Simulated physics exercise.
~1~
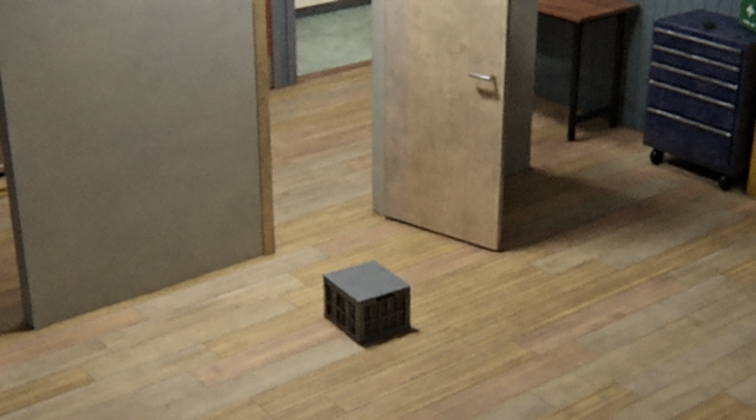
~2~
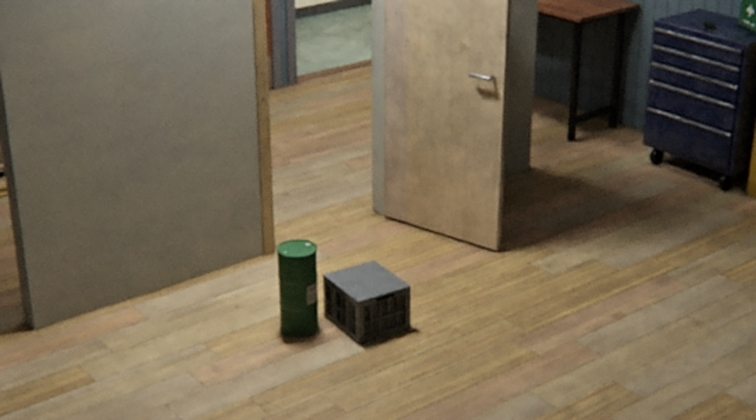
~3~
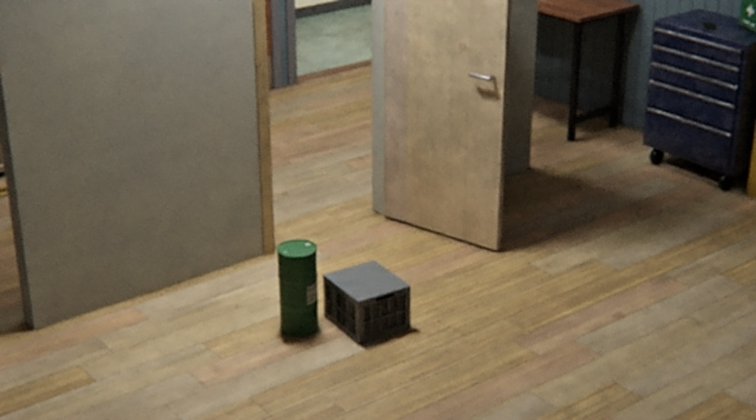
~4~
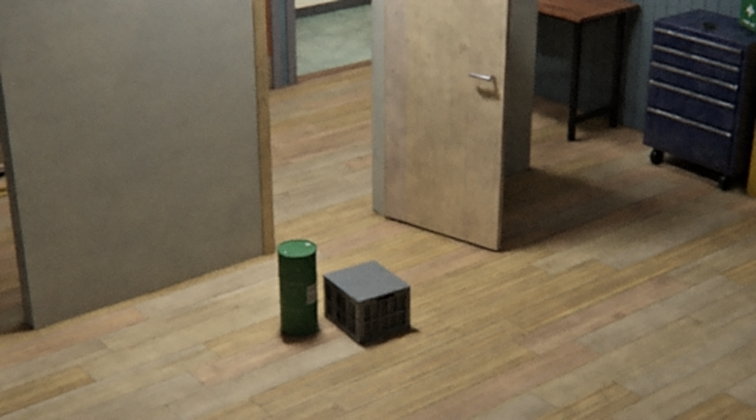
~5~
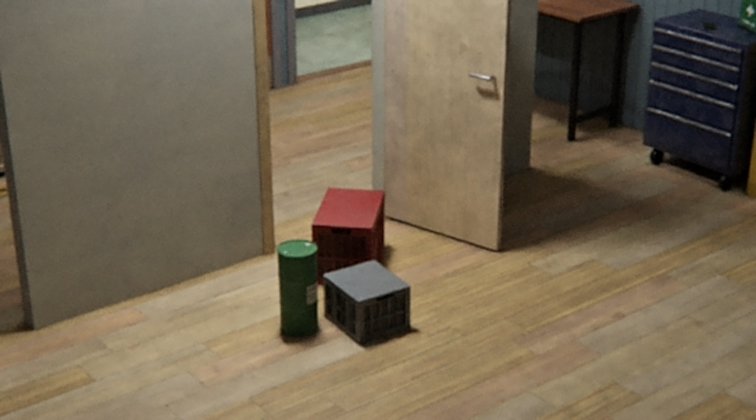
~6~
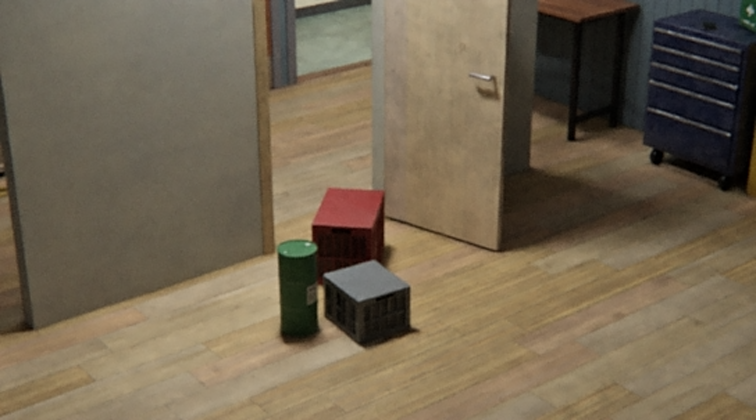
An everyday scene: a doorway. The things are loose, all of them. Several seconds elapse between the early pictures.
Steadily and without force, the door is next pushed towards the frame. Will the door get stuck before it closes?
Yes, it gets caught partway.
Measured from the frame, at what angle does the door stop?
Some 50°.
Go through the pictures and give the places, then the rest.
The first frame shows door wide open and still; grey crate (367, 301).
The second frame shows door wide open and still; grey crate (367, 301); green canister (298, 288).
The third frame shows door wide open and still; grey crate (367, 301); green canister (298, 288).
The fourth frame shows door wide open and still; grey crate (367, 301); green canister (298, 288).
The fifth frame shows door wide open and still; grey crate (367, 301); green canister (298, 288).
The sixth frame shows door wide open and still; red chest (350, 237); grey crate (367, 301).
Then, 0.60 s on from there, door 92° open.
Then, 1.00 s on from there, door 76° open.
Then, 1.40 s on from there, door 57° open.
In the end, door 50° open; all 3 unmoved. At the end, from the last picture's camera, red chest near (348, 237).
